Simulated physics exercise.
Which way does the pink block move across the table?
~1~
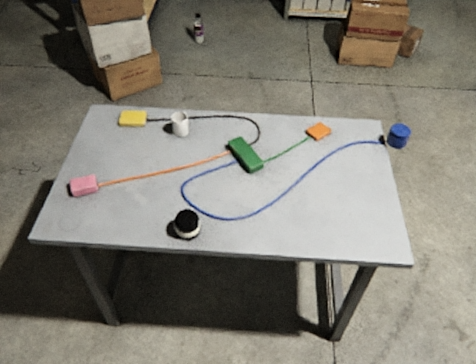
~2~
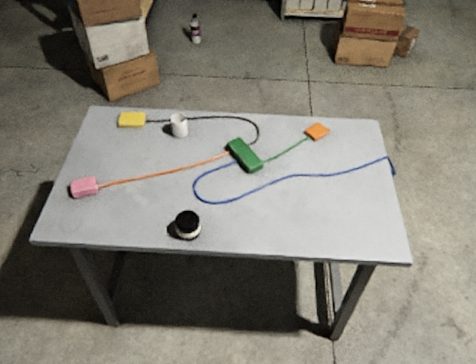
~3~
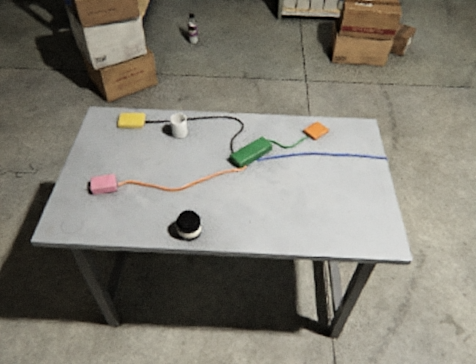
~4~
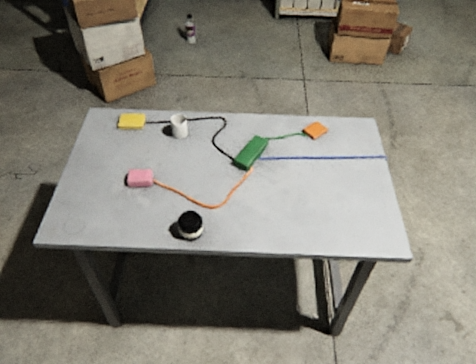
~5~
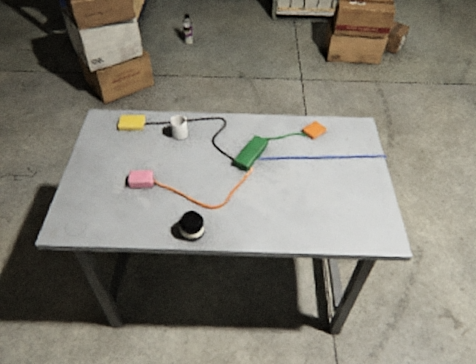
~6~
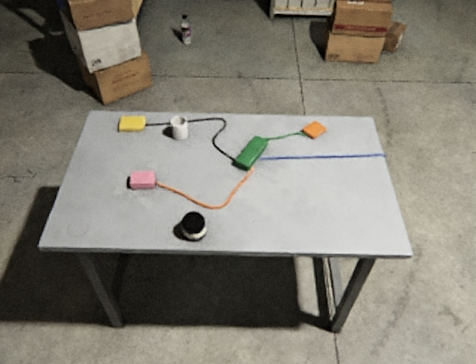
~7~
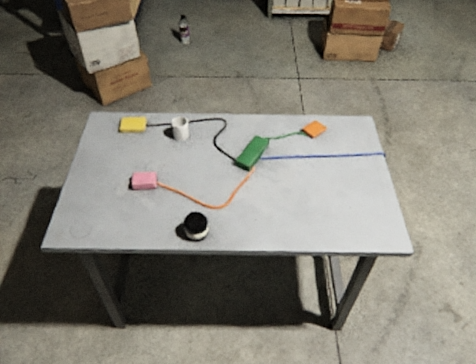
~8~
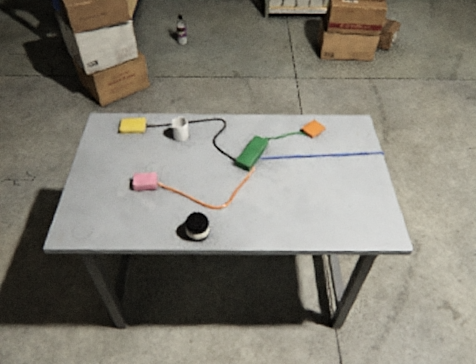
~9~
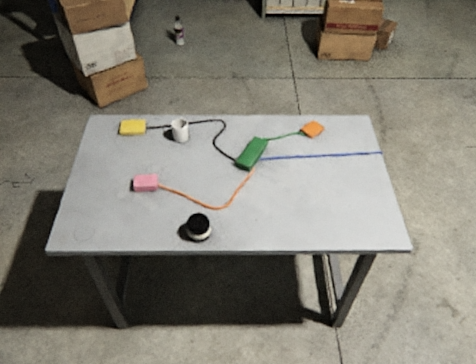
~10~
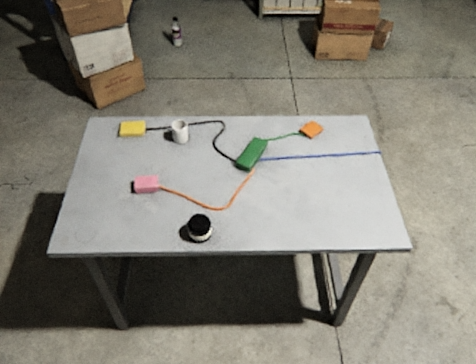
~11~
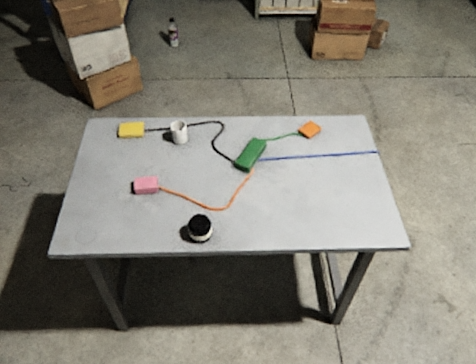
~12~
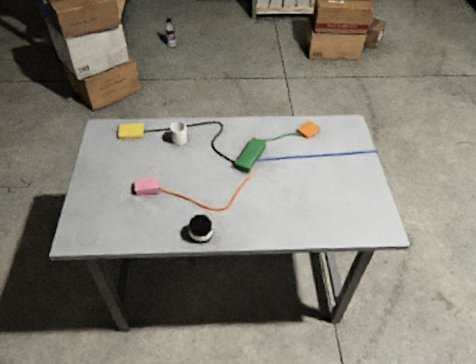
The pink block moves to the right, then comes to rest on the table.
